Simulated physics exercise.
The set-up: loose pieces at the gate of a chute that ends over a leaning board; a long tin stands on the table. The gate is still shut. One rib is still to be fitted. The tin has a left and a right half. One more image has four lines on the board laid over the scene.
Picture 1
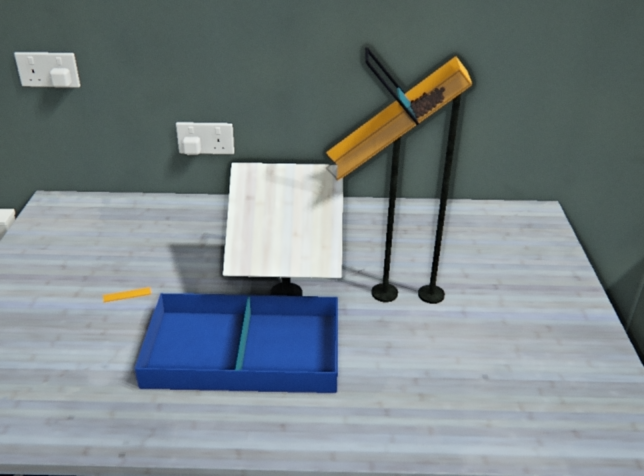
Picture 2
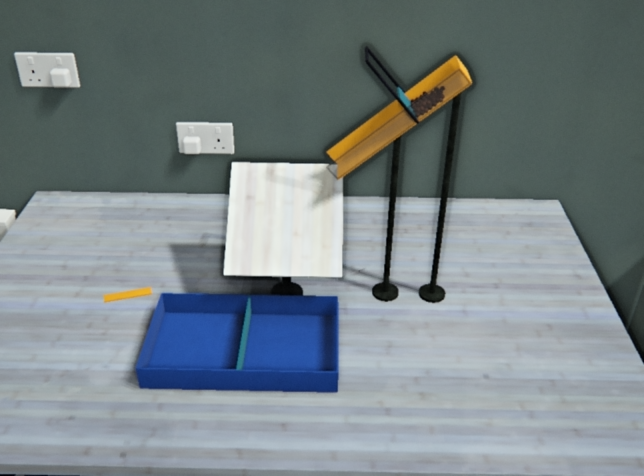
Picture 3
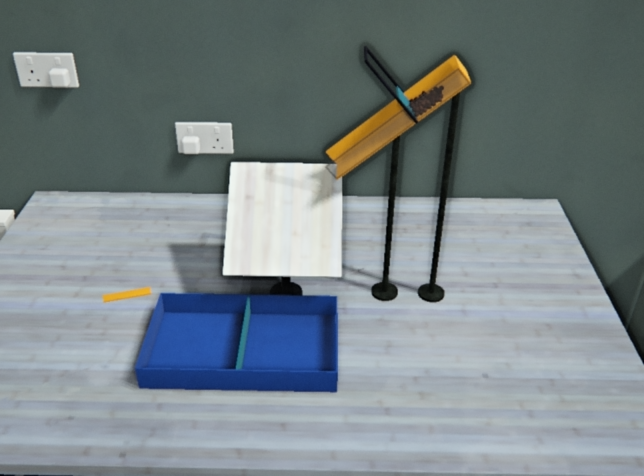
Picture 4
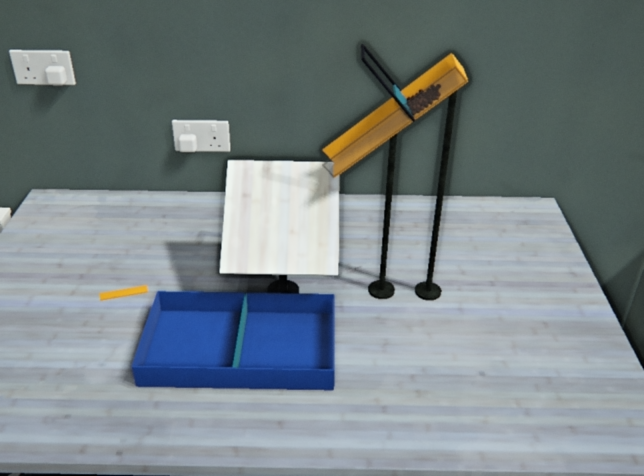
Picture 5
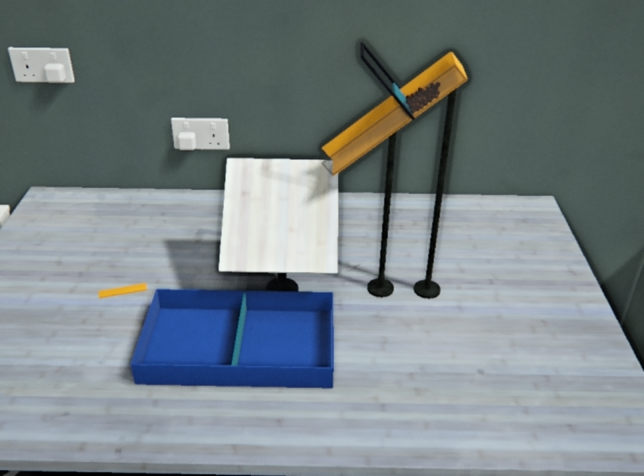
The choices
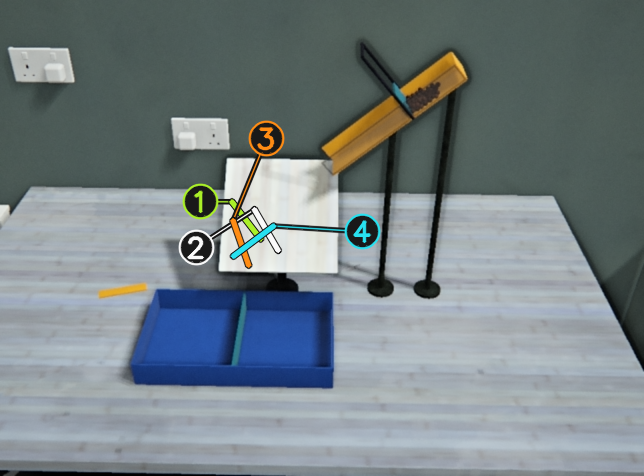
Dark pieces sit still behind a gate in a sloping orange chute above a blue tin.
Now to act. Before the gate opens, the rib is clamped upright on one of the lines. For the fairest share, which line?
4.
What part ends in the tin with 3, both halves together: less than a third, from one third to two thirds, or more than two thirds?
It is more than two thirds.
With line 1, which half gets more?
More lands on the right.
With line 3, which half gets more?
Right.
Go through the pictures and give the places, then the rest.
The first picture shows load behind the gate (425, 106), allspice berries; lip of the chute (338, 173), sloping fairly steeply.
The second picture shows middle of the board (285, 218), tilted fairly steeply; middle of its low edge (283, 276); of its high edge (288, 164).
The third picture shows front corners of the tin (136, 368) and (337, 372); front end of its middle wall (236, 370); gate still shut (400, 96).
The fourth picture shows middle of the load (421, 103); lip (334, 170).
The fifth picture shows middle of the load (420, 101); lip (333, 168).
On the marked copy, line 1 from (231, 201) to (260, 239); line 2 from (254, 209) to (278, 250); line 3 from (233, 220) to (248, 265); line 4 from (273, 226) to (233, 256).
With 1, of what is caught, roughly a quarter in the left half, the larger part in the right.
With 2, of what is caught, about a tenth in the left half, almost all in the right.
With 3, of what is caught, about a tenth in the left half, almost all in the right.
With 4, of what is caught, roughly two thirds in the left half, roughly a third in the right.
